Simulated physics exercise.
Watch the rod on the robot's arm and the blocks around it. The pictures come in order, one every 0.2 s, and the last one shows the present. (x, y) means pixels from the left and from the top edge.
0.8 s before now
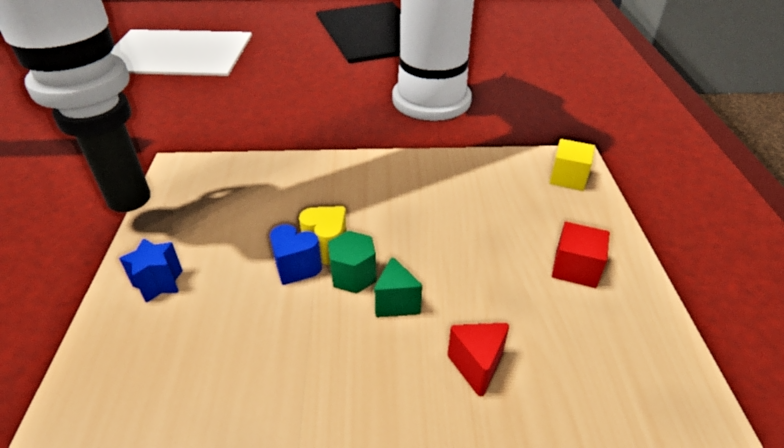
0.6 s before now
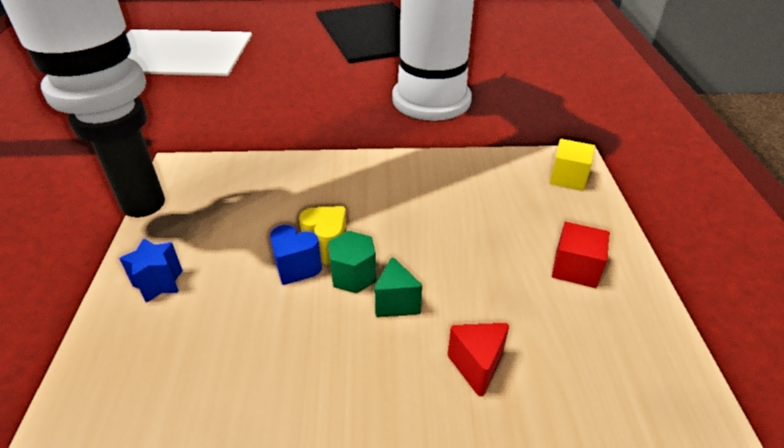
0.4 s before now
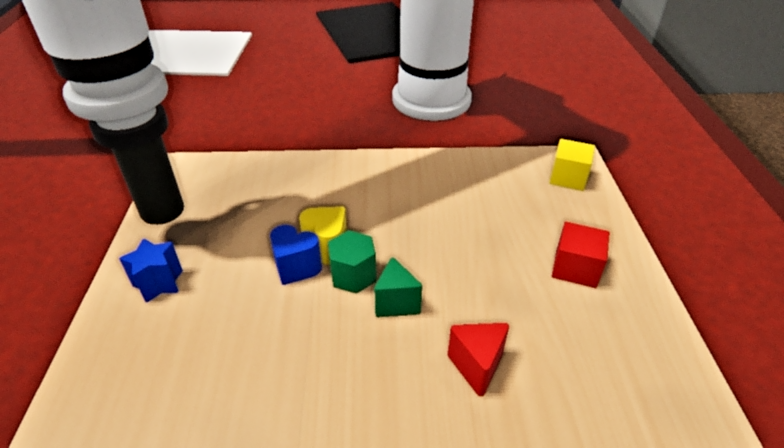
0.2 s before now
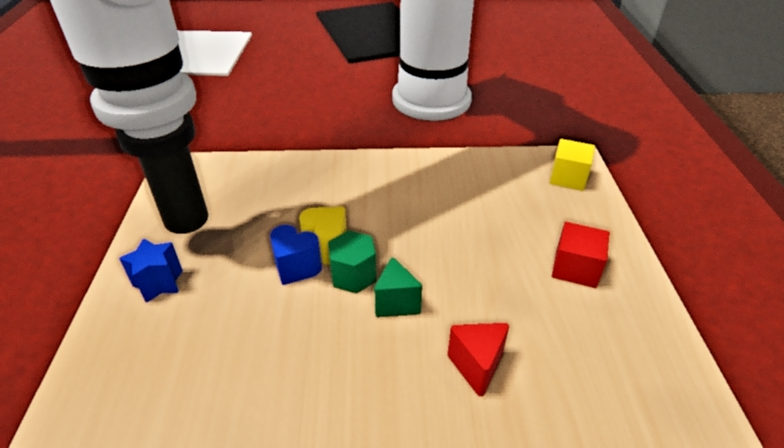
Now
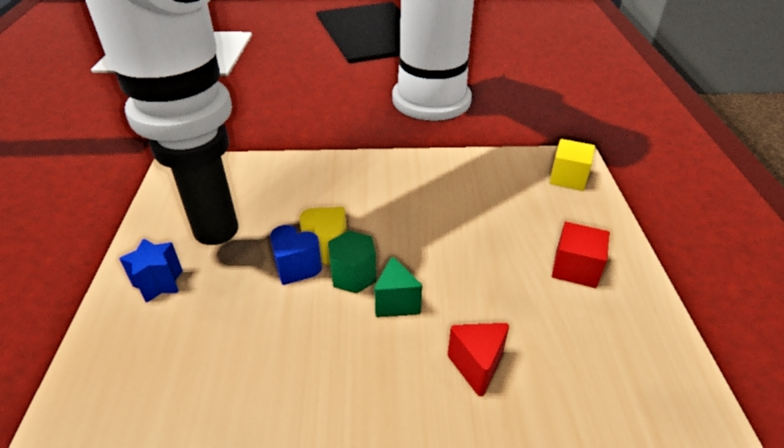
A robot arm's black rod moves slowly right and slightly nearer above a wooden board, while the coloured blocks stay still.
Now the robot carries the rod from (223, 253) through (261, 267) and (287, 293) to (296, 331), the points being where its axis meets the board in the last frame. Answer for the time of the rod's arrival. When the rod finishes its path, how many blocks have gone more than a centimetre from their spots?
My forecast: 2.
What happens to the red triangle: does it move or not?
Not moved.
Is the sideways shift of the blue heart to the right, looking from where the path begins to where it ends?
In short: No.
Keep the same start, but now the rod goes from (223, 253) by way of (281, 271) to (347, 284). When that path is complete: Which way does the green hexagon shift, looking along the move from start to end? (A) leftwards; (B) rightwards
A
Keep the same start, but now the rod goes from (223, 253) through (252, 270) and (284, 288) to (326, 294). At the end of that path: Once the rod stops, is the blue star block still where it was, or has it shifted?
Answer: Unmoved.
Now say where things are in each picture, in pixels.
In the first frame, rod's lower end at (130, 201); blue star block at (147, 255); blue heart at (291, 239); green hexagon at (352, 247); red triangle at (482, 339).
In the second frame, rod at (144, 206); blocks still.
In the third frame, rod at (163, 213); blocks still.
In the fourth frame, rod at (187, 221); blocks still.
In the fifth frame, rod at (217, 232); blue star block at (147, 255); blue heart at (291, 239); green hexagon at (352, 247); red triangle at (482, 339).
The first path, step by step. One third of the way, rod at (256, 246); blue heart at (298, 240).
Two thirds of the way, rod at (283, 273); blue heart at (321, 247); green hexagon at (371, 246), turned 10° clockwise.
At the end, rod at (292, 310); blue star block still; blue heart at (321, 247); green hexagon at (371, 246), turned 10° clockwise; red triangle still.
